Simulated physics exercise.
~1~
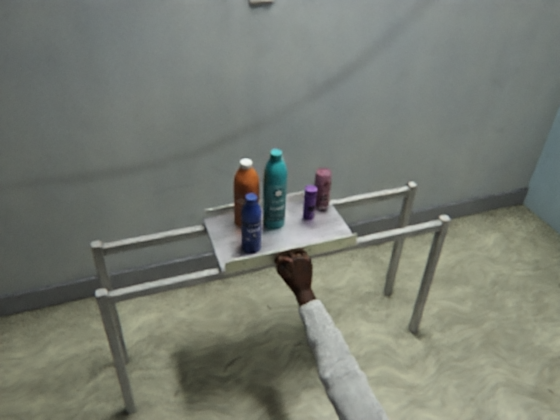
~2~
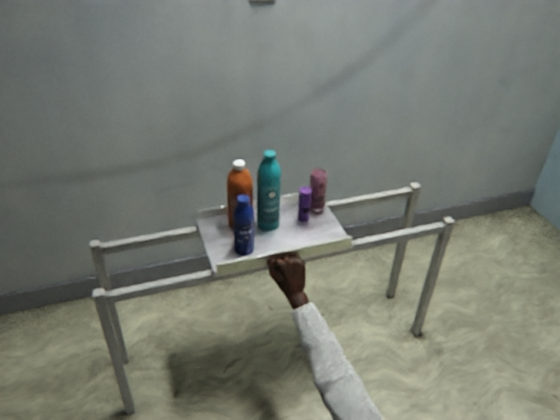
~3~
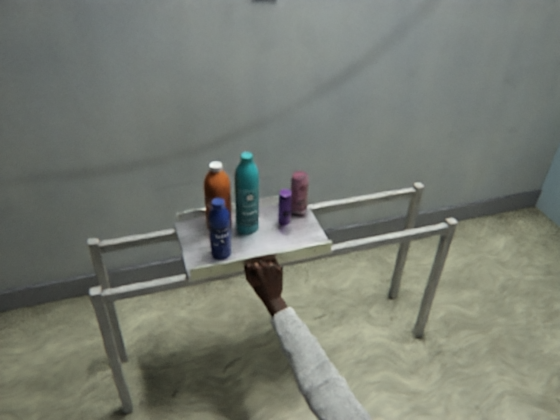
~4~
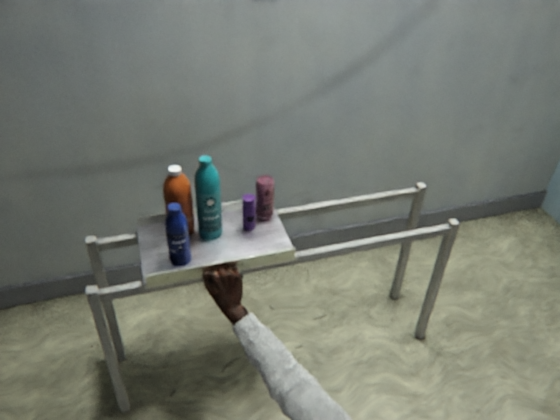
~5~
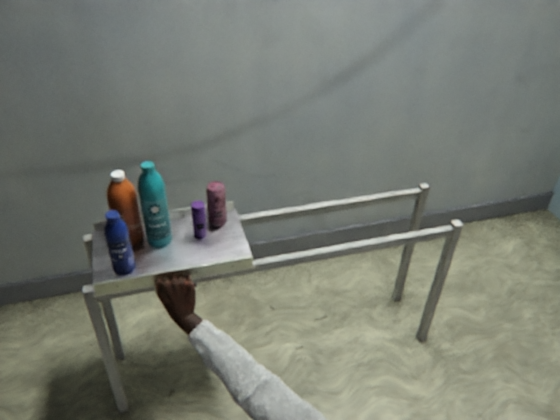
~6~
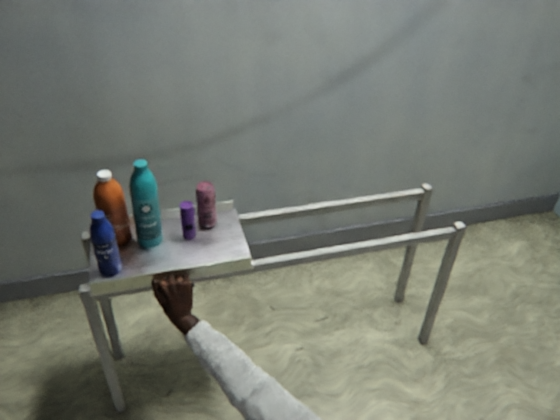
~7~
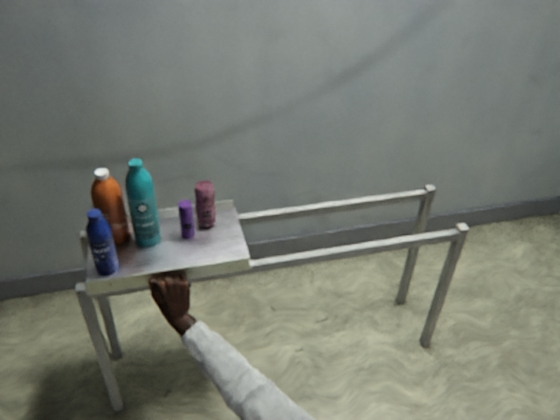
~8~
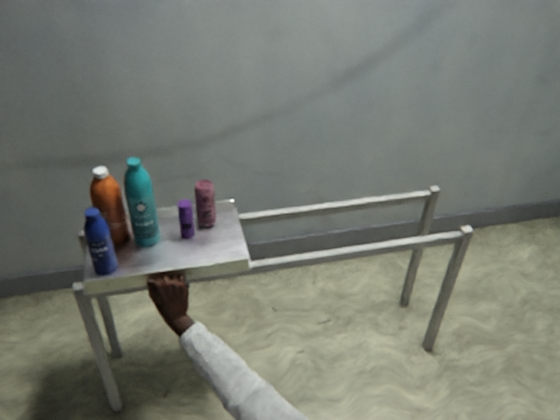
In a bare room with a grey wall and a pale, mottled floor, a metal rail frame is seen from above and in front. A light tray sits on it holding five containers, with blue, orange and turquoise bottles towards the left and a small purple shaker and a pink can towards the right. A hand in a pale sleeve grips the tray's front edge and slides it left, slowly at first and then faster. The tray reaches the left end of the rails and stops there. All five containers remain upright on it, the hand still at its edge.
